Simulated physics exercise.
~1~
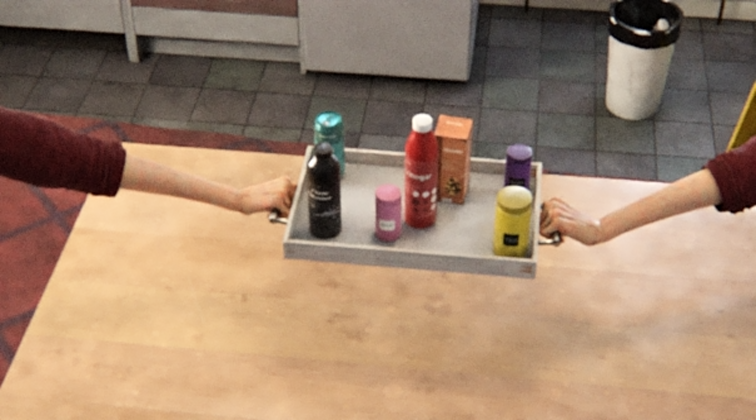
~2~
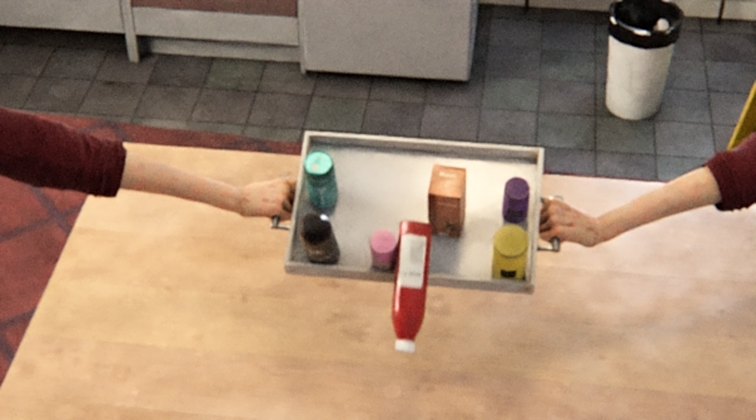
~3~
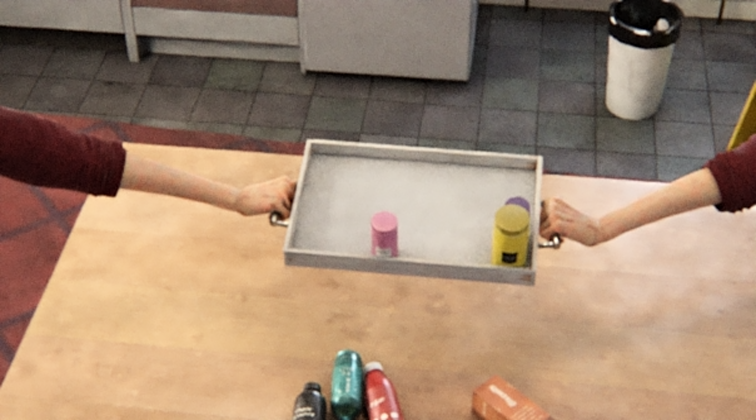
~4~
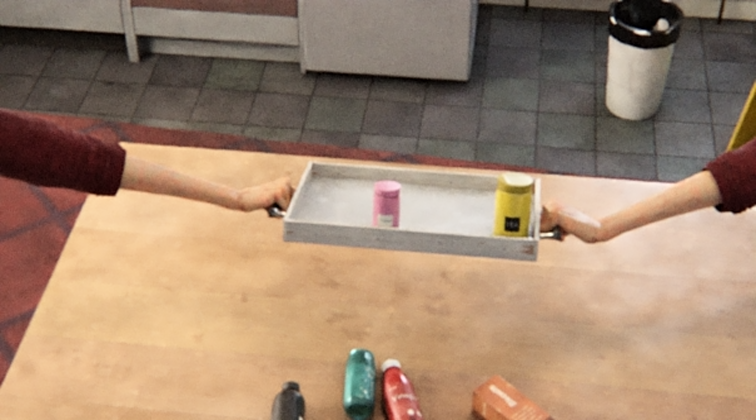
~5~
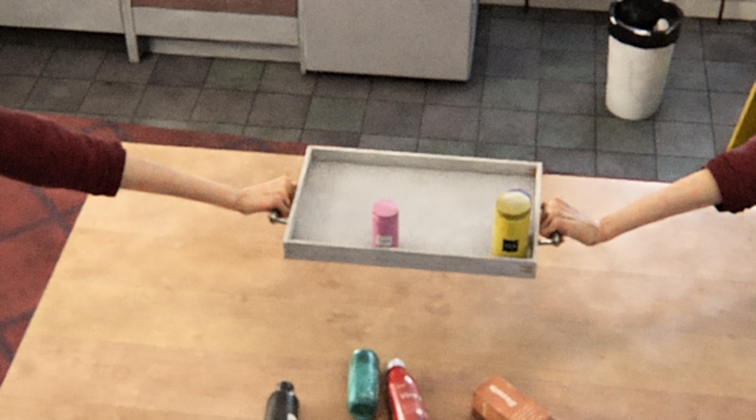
In a kitchen, two hands tip a tray of seven containers toward the viewer above a wooden table, and the red bottle, turquoise can, black bottle and orange carton fall onto it; the tray tilts back and levels, still holding the pink, yellow and purple containers.
